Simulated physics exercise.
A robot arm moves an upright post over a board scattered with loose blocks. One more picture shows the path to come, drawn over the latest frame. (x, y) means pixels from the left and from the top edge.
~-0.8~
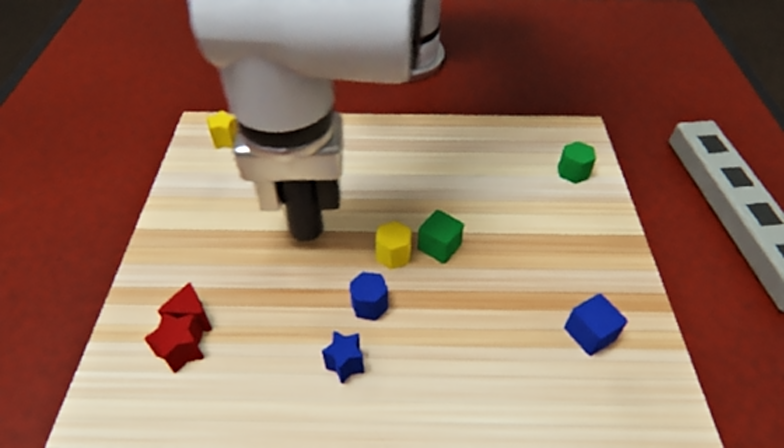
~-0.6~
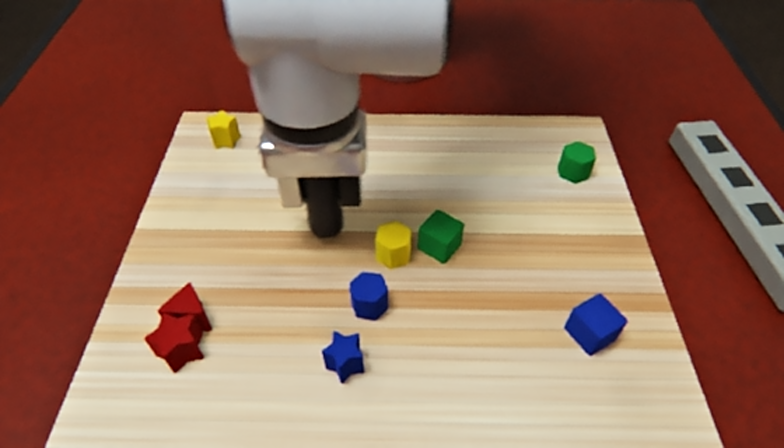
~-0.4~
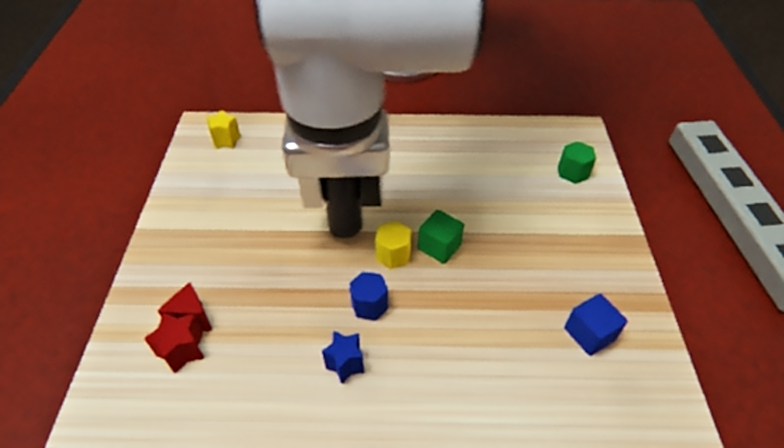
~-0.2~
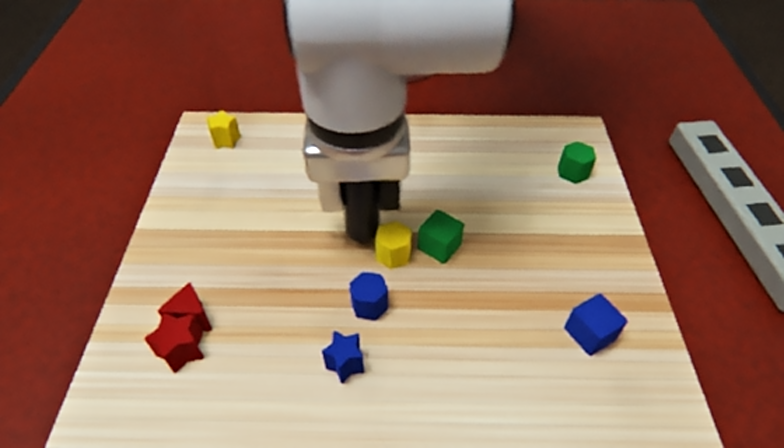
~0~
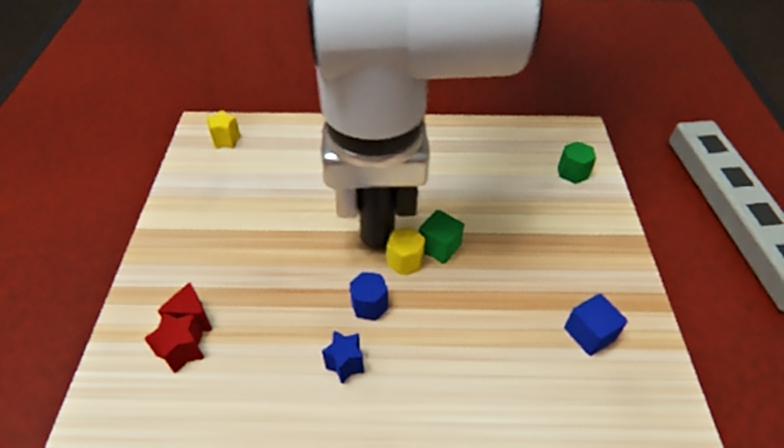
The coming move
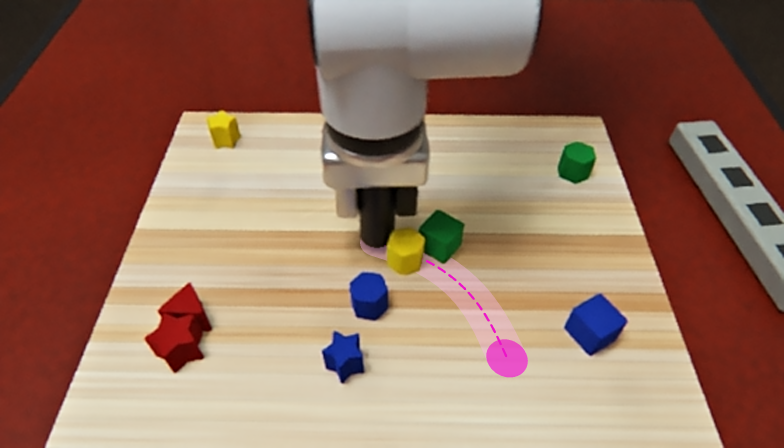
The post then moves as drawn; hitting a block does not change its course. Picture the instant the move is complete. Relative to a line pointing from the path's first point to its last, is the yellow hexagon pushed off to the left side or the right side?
Goes right.
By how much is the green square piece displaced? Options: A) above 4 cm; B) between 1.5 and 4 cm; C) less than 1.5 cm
Letter B.
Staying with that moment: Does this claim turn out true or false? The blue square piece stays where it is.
True - the claim holds.
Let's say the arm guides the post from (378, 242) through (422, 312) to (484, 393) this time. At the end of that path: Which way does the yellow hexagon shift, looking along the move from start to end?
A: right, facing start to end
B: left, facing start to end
Correct choice: B.
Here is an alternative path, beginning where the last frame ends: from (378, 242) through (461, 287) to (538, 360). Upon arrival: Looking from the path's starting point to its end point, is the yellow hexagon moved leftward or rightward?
It will end up to the right.
The line goes from (378, 242) through (432, 264) and (476, 302) to (507, 358).
The first path, step by step. One third of the way, post (433, 257); yellow hexagon (447, 273), turned 70° clockwise; green square piece (466, 227), turned 45° anticlockwise.
Two thirds of the way, post (478, 296); yellow hexagon (471, 316); green square piece (471, 229), turned 70° anticlockwise.
At the end, post (509, 352); blue hexagon unmoved; yellow hexagon (470, 341), turned 205° clockwise; green square piece (471, 229), turned 70° anticlockwise; blue square piece unmoved.
